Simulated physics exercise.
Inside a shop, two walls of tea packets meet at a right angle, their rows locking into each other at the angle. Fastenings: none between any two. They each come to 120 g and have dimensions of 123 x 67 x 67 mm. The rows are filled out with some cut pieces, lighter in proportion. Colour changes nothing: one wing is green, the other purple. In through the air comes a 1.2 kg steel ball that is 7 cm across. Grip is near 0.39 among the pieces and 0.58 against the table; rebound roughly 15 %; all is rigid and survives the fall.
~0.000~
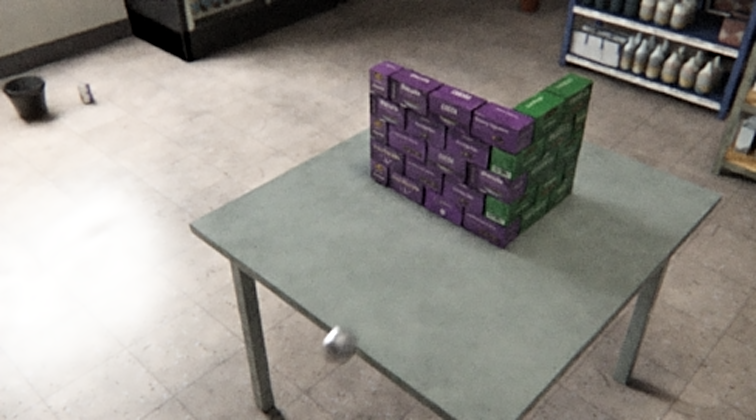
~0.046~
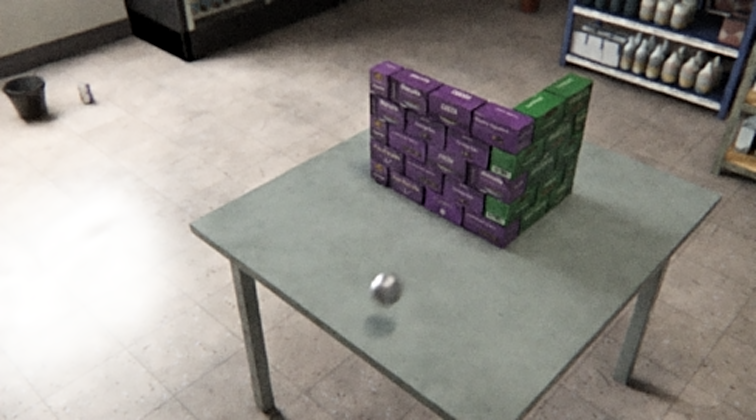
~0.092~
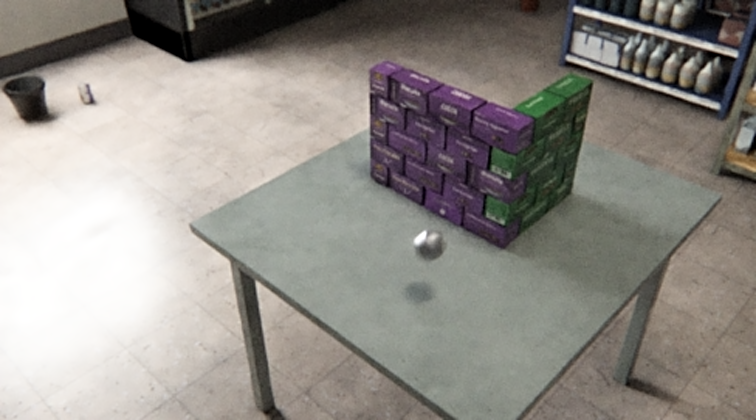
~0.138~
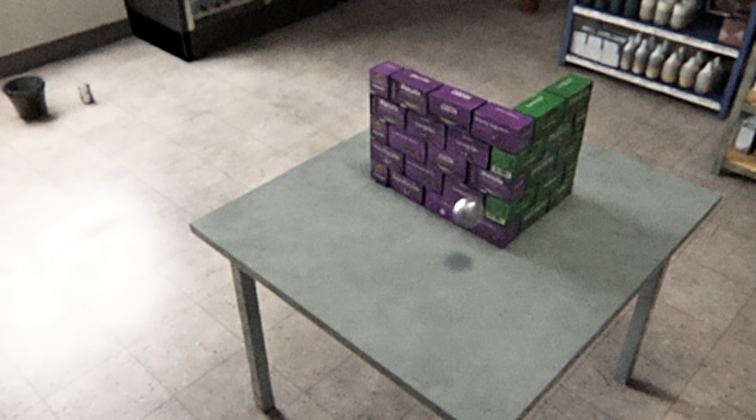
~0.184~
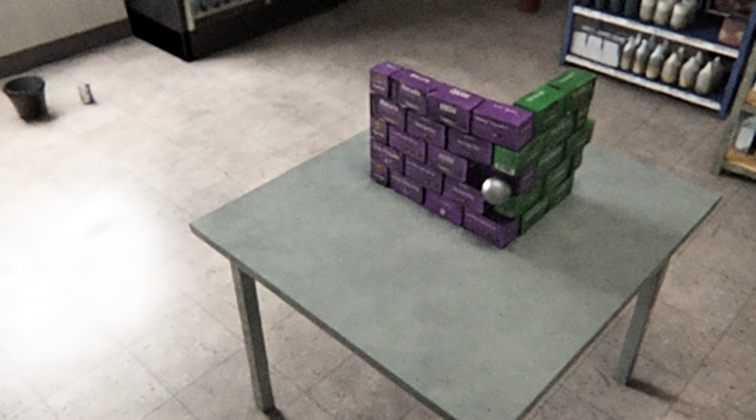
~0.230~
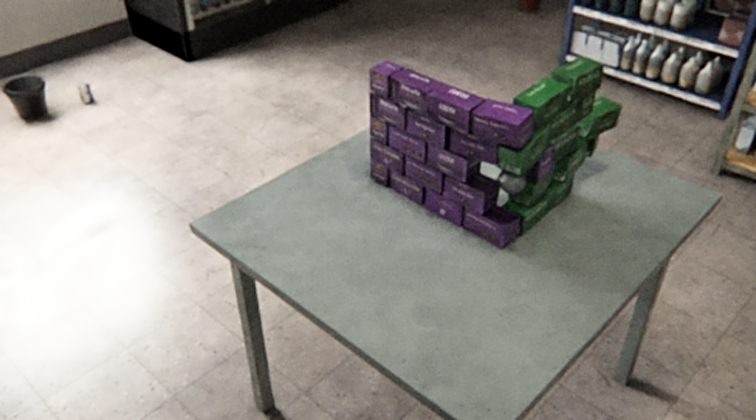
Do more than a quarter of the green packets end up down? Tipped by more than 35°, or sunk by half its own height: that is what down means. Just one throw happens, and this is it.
Yes.
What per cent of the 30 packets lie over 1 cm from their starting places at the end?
I make it 45 per cent.
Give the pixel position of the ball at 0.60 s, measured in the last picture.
Location: Close to (575, 160).
After 0.36 s, ball still moving; 5 of the 12 green packets down (5 of 30 in all colours); top green packet leaning 33°, 37 mm lower; top purple packet leaning 4°.
After 0.60 s, ball still moving; 10 of the 12 green packets down (12 of 30 in all colours); top green packet upside down.
After 1.02 s, ball still moving; 10 of the 12 green packets down (12 of 30 in all colours); top green packet on its side.
At rest (1.5 s), ball rolling away; 10 of the 12 green packets down (12 of 30 in all colours); top green packet on its side; top purple packet unmoved. That is 83 per cent. As the last picture would show them, middles, top green packet near (479, 181), top purple packet near (455, 109).
